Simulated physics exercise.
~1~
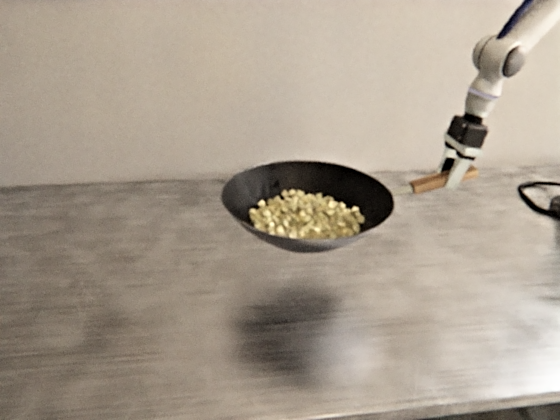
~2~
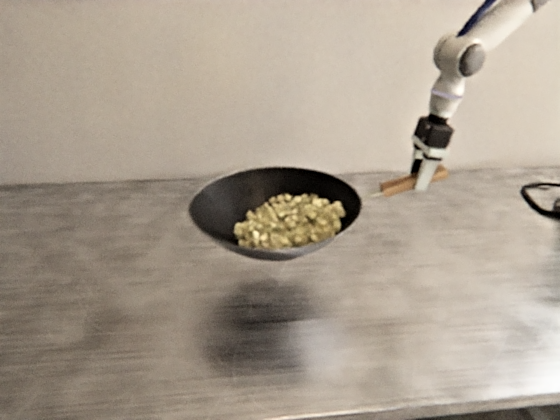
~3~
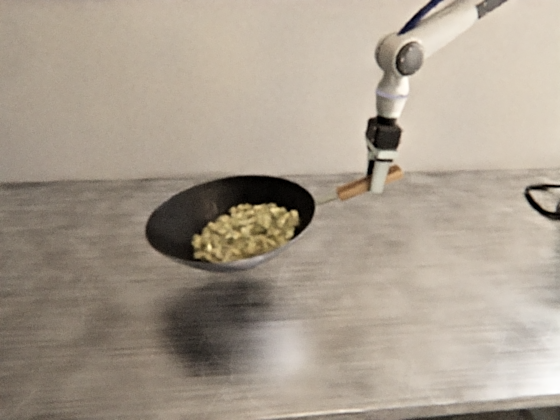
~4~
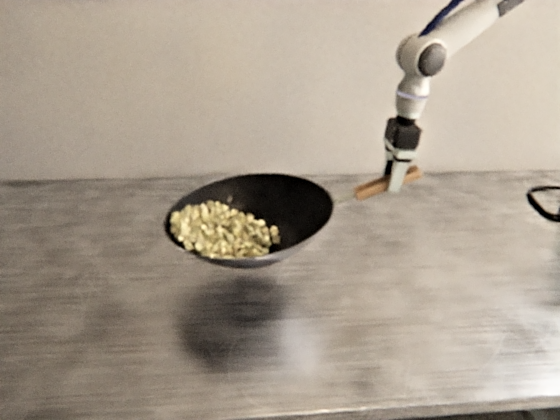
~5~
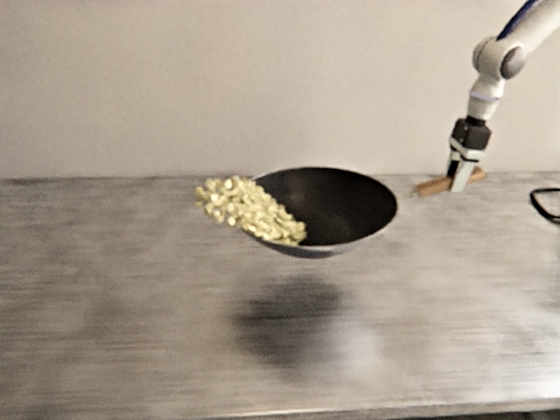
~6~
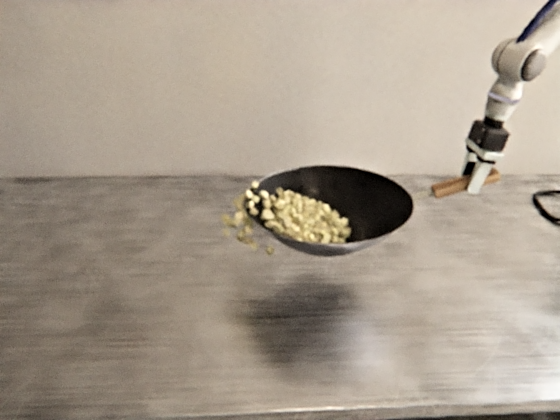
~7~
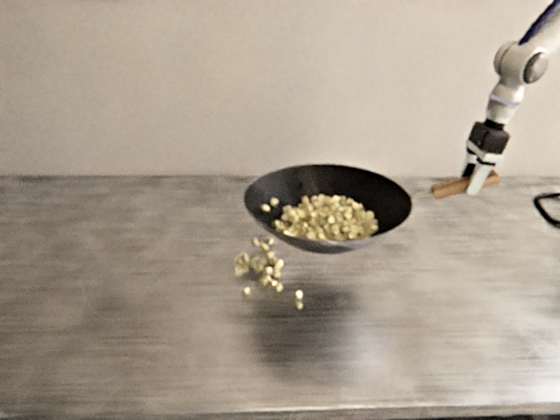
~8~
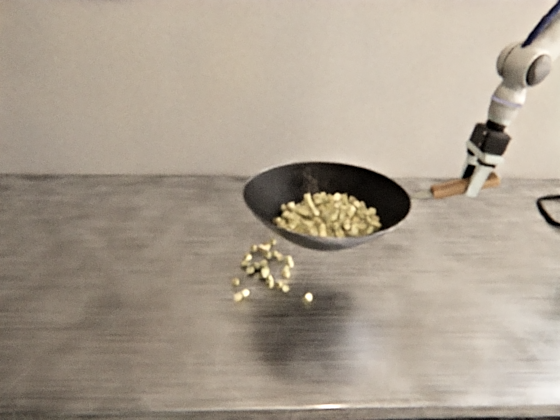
A robot arm at the upper right, white with a black wrist, grips the brown handle of a dark wok heaped with pale yellow-green pieces, held above a grey table before a plain beige wall and seen from slightly above. The arm draws the wok left, and it leans a little. Then it swings back right, and the load slides to the left side and surges over the rim. Most pieces settle back into the wok, while a small cluster drops past its edge. Finally the wok hangs level and still, mostly full, with some pieces scattered below.
